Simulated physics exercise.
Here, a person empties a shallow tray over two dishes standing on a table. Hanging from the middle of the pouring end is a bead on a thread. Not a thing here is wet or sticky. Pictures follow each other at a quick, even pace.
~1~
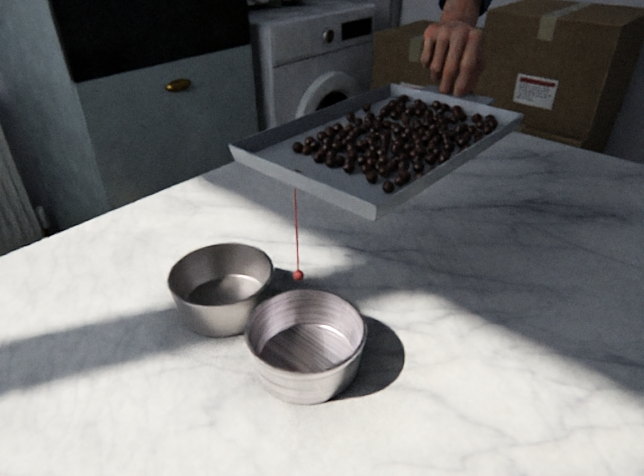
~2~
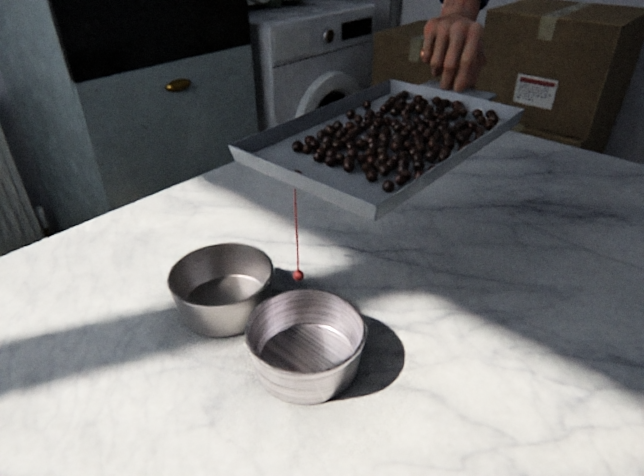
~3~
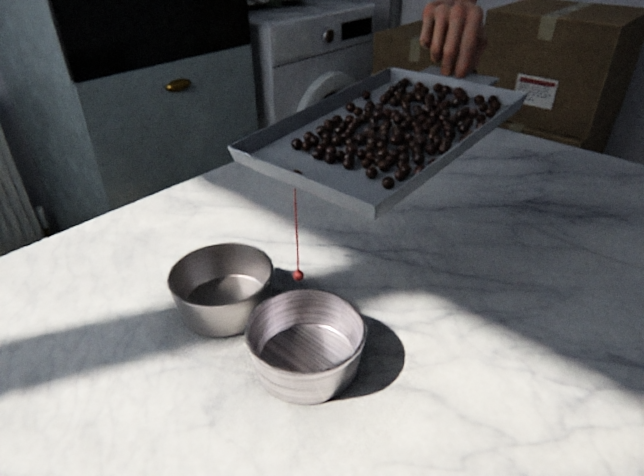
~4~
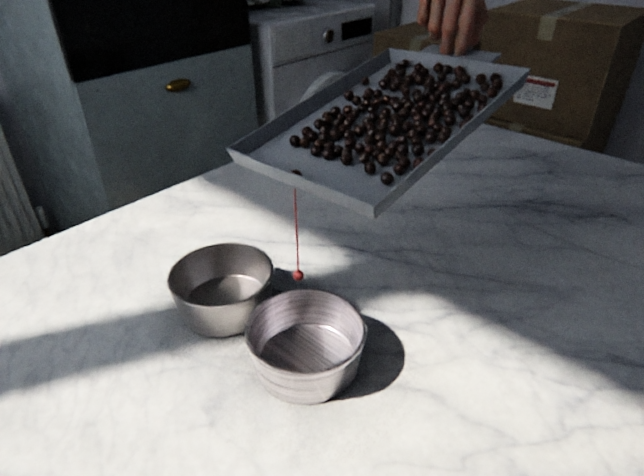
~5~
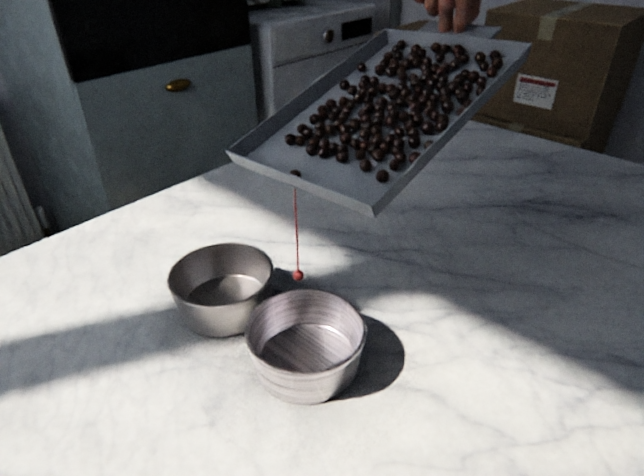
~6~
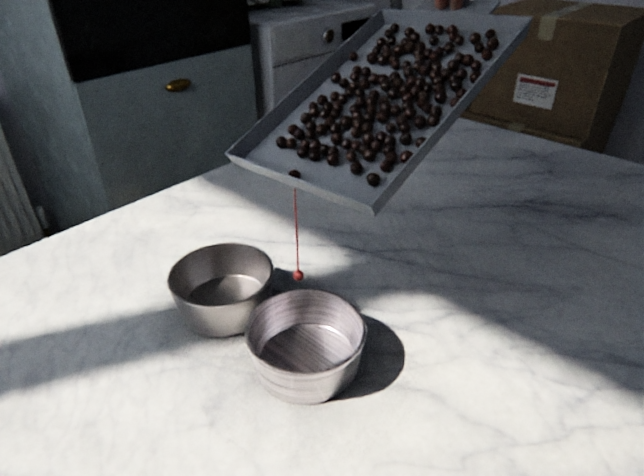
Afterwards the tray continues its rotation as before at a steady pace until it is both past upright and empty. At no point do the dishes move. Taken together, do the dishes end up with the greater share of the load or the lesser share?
Well, most of it stays in the dishes by the end.
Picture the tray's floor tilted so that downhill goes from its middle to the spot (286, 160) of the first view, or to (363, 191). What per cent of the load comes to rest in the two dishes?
90 % and 50 %, roughly.
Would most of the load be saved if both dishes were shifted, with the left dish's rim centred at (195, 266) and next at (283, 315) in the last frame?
With the first shift the pair saves beyond half; with the second, less than a half.
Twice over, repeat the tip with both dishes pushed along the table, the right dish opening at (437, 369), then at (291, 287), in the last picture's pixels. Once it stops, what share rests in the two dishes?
About 10% on the first try and 30% on the second.
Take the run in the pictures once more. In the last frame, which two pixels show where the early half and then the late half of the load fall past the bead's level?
(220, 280) first, (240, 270) later.
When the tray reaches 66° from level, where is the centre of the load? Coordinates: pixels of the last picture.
About (265, 176).
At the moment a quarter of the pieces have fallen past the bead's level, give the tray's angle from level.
Around 75°, give or take.
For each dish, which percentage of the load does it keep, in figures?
In per cent, left near 50 and right near 20.
Just after the last frame, tray tipped steeply; roughly two thirds on the tray; just a few in the right dish; about a tenth in the left dish; just a few outside both; roughly a quarter in the air.
A moment on, tray tipped past a quarter turn; about a tenth on the tray; about a tenth in the right dish; roughly a third in the left dish; roughly a quarter outside both; about a tenth in the air.
Further on, tray tipped past a quarter turn; roughly a quarter in the right dish; roughly half in the left dish; roughly a quarter outside both.
When it is over, tray tipped past a quarter turn; roughly a quarter in the right dish; roughly half in the left dish; roughly a quarter outside both.
